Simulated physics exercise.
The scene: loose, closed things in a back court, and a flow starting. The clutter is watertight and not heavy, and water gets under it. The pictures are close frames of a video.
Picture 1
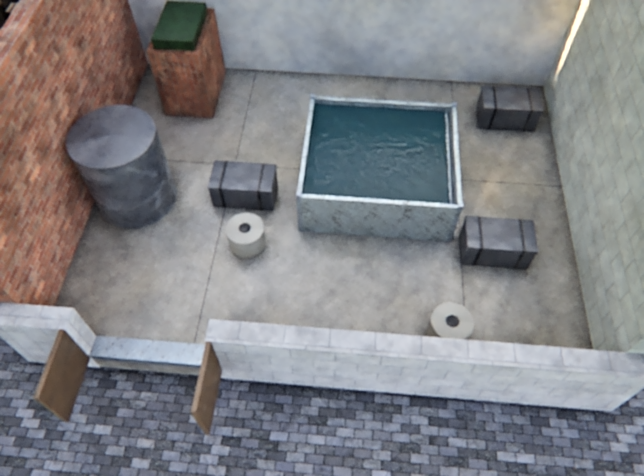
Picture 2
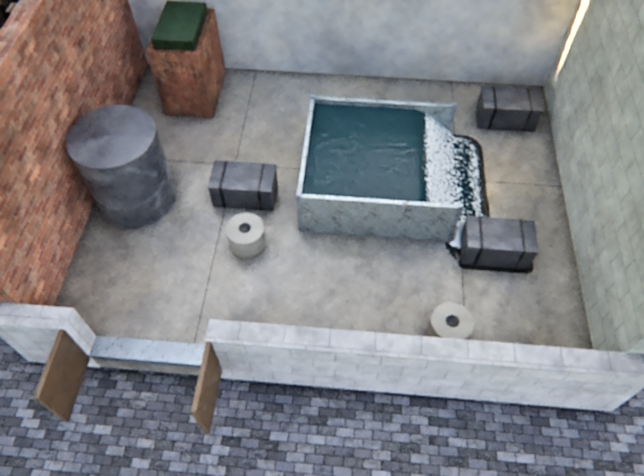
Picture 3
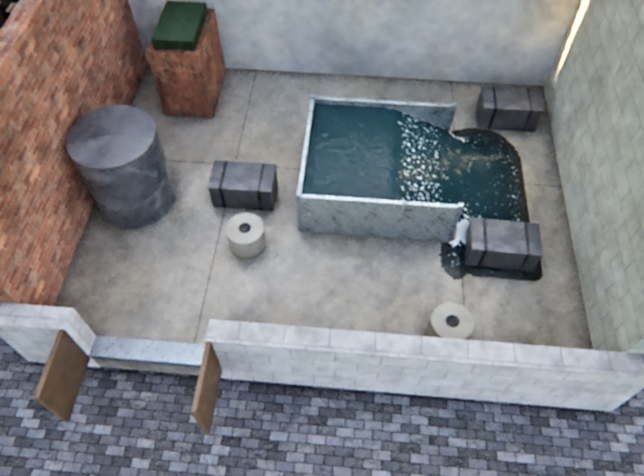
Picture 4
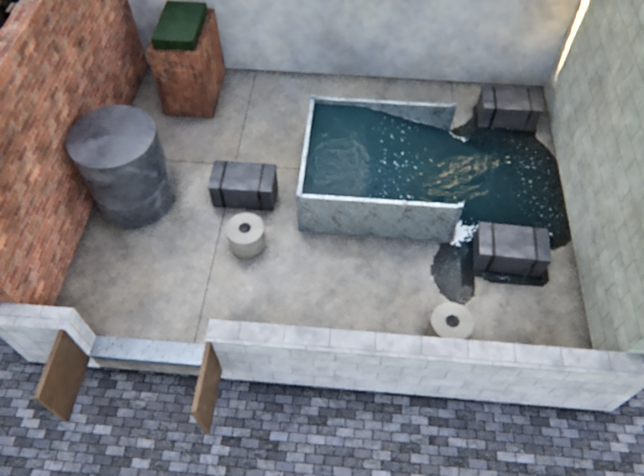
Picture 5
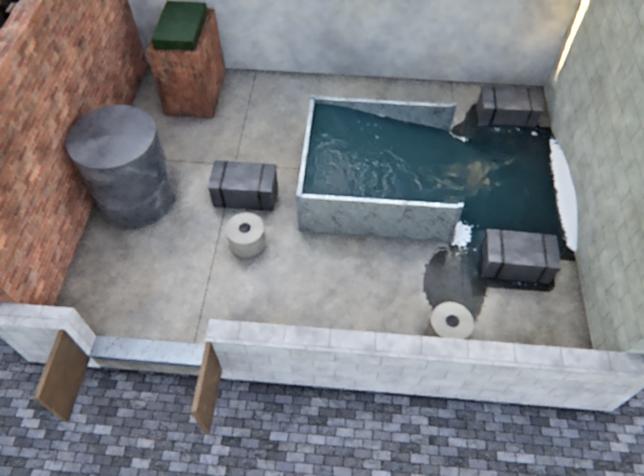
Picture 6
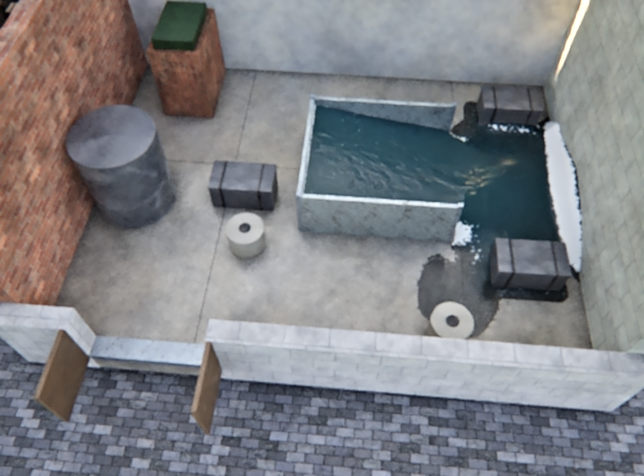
Water poured out of the open right side of a raised tank and spread across the paved yard to the right wall, nudging the nearer dark trunk a short way while the other objects stayed put.
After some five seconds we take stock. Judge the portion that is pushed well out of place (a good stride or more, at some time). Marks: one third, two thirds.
That comes to two thirds or above.
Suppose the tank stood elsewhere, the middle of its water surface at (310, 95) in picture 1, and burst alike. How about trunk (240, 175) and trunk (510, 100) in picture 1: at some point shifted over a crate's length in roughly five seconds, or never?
In that order: Not that far, yes.
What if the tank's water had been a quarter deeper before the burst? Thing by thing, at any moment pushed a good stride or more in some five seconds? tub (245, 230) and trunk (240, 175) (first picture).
In that order: Shifted that much, no.
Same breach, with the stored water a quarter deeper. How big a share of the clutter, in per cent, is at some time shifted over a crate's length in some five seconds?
Roughly 80 per cent.
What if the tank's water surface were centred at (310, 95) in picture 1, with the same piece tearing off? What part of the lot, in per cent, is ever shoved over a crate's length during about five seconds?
Some 80 per cent.
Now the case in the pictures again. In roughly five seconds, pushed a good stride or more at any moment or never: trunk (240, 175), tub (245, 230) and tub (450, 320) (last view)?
As listed: Never so far, shifted that much, swept aside.
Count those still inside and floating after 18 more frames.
The number is 2.
A moment on, 1 of 5 are well off their spots; 0 afloat.
Next, 2 of 5 are well off their spots; 1 afloat.
Later, 3 of 5 are well off their spots; 2 afloat.
In the end, 4 of 5 are well off their spots, and 4 have been at some point; 2 afloat.
